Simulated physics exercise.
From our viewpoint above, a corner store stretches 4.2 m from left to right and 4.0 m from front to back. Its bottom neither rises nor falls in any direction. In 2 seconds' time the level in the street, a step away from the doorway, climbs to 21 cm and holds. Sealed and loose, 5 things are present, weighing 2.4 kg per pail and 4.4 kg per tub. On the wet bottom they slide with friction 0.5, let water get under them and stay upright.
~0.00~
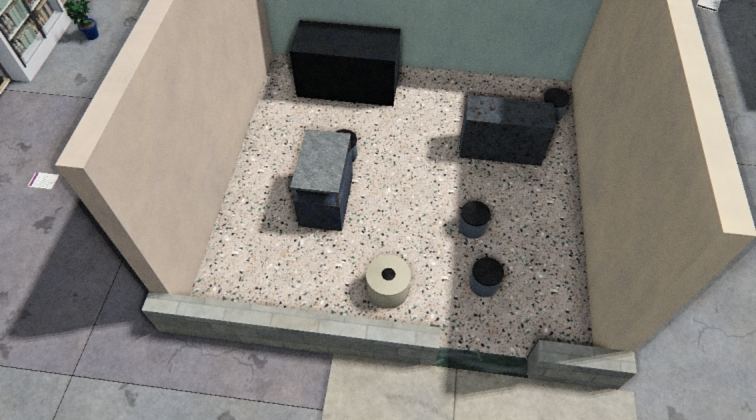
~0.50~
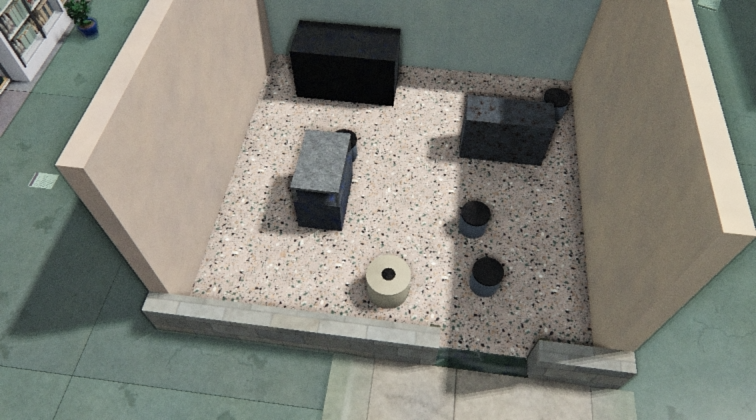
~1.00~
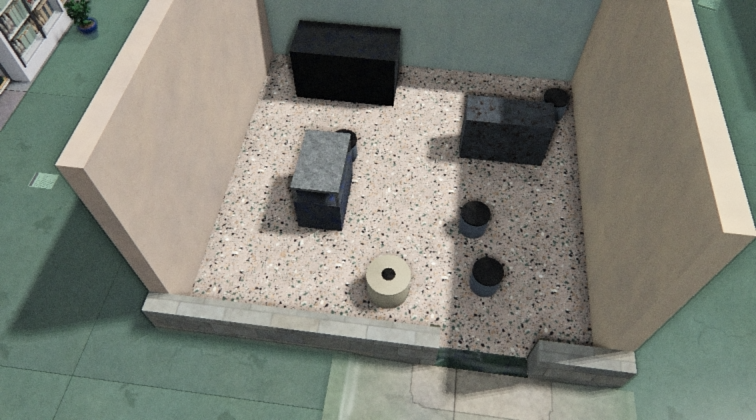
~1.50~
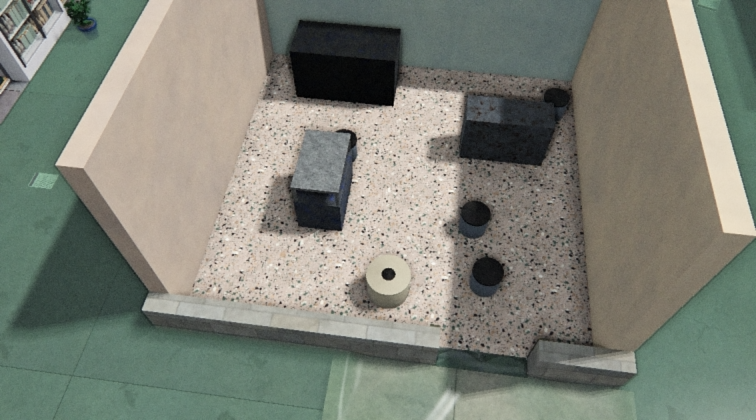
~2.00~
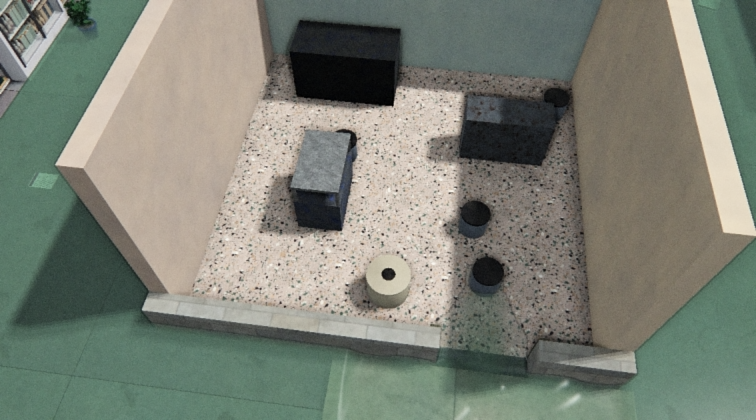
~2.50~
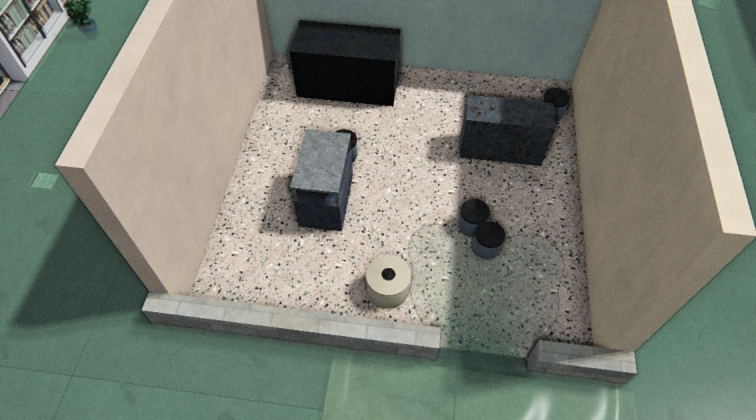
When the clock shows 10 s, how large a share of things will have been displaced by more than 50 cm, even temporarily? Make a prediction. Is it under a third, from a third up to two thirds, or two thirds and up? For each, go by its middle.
I would say two thirds and up.
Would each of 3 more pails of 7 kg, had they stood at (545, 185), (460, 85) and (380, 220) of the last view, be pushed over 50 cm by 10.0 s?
First one crosses the line, second one stays inside the line, third one stays inside the line.
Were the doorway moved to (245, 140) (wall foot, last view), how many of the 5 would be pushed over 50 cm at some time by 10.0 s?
In that case 5 of them.
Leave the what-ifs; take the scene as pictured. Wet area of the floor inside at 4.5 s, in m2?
My estimate is roughly 9.5 m2.
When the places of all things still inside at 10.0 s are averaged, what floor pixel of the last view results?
Mean position approx. (346, 195).
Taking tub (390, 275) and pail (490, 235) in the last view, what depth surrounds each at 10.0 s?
First roughly 2 cm, second roughly 9 cm.
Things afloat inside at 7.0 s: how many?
Just then, the number is 3.
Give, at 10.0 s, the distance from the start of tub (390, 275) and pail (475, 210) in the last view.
They've ended up 20 cm and 250 cm away, in that order.
After 3.5 s 2 of 5 are over 50 cm from their spots; 1 afloat.
After 4.5 s 3 of 5 are over 50 cm from their spots; 2 afloat.
After 7.0 s 3 of 5 are over 50 cm from their spots; 3 afloat.
After 10.0 s 4 of 5 are over 50 cm from their spots, and 4 have been at some point; 4 afloat.
